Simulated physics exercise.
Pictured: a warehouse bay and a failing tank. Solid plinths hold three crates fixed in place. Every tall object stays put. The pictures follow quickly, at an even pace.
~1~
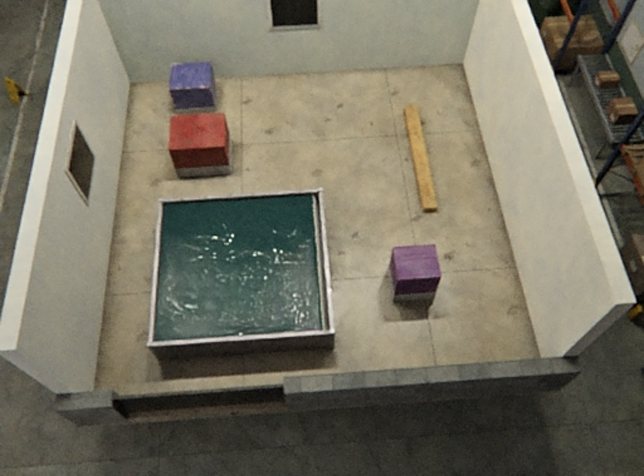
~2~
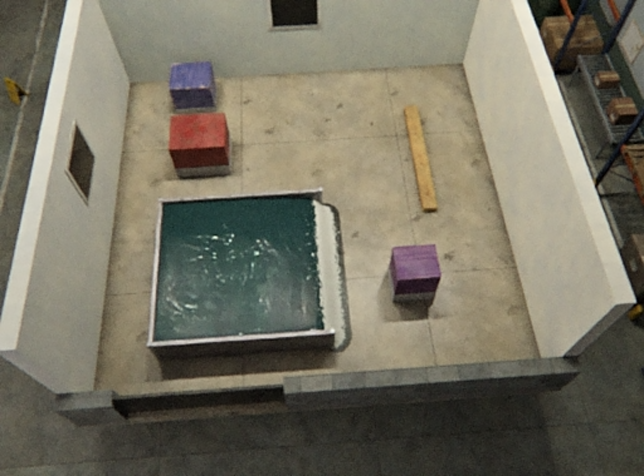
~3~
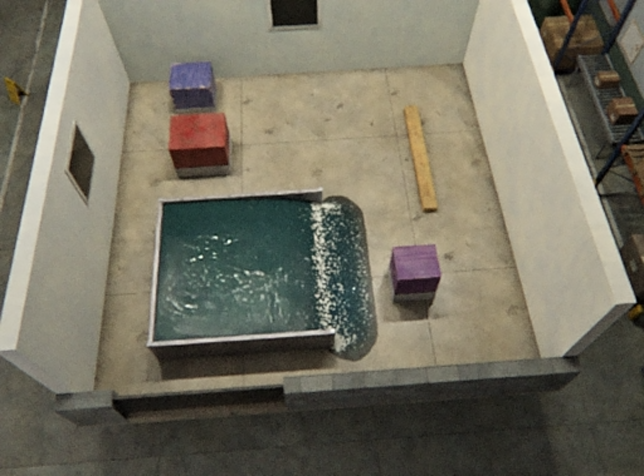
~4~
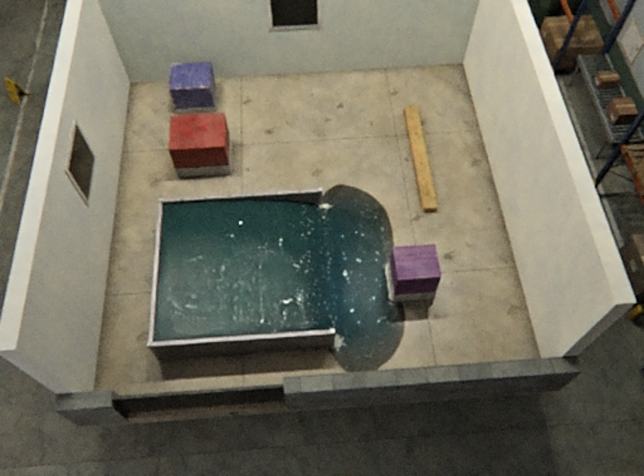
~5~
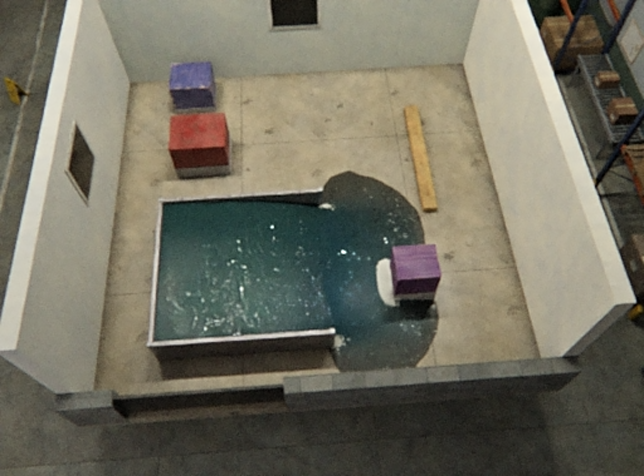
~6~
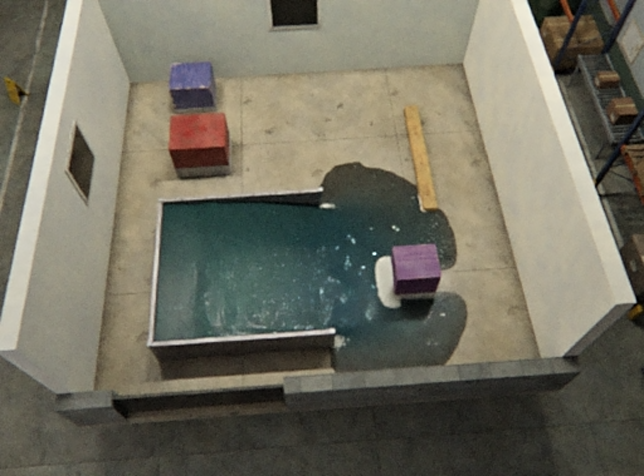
Dark green water pouring from the open right side of a tank, spreading across a concrete floor and around a purple block.
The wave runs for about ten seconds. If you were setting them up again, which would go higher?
Outcome: The blue crate will be reached by the flood, the purple crate will be reached by the flood, the red crate will be out of the flood.
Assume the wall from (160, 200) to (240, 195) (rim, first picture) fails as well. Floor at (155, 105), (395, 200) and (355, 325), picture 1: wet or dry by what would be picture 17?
The first point is swamped, the second unwetted, the third unwetted.
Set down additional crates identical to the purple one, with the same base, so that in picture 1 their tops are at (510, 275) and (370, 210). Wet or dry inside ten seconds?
Taking them in order, the first is flooded and the second is flooded.
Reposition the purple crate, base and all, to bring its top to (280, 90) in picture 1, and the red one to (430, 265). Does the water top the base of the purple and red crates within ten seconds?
Outcome - purple crate is not reached, red crate is flooded.
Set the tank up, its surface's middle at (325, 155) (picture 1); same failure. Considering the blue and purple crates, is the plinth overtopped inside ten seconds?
Taking each in turn, blue gets flooded, while purple stays clear.
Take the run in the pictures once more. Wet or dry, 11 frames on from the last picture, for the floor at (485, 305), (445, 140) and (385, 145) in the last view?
First spot swamped, second spot swamped, third spot swamped.
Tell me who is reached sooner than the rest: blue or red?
My answer: The blue crate.
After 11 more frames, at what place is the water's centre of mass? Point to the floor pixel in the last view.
Close to (342, 271).
A moment on, water covers 30 % of the floor; the blue crate not reached, the purple crate water round its plinth, the red crate not reached.
Next, water covers 40 % of the floor; the blue crate not reached, the purple crate water round its plinth, the red crate not reached.
Then, water covers 55 % of the floor; the blue crate not reached, the purple crate water round its plinth, the red crate not reached.
Later, water covers 80 % of the floor; the blue crate water round its plinth, the purple crate water round its plinth, the red crate water round its plinth.
In the end, water covers 100 % of the floor; the blue crate was topped, the purple crate was topped, the red crate stayed above the water.
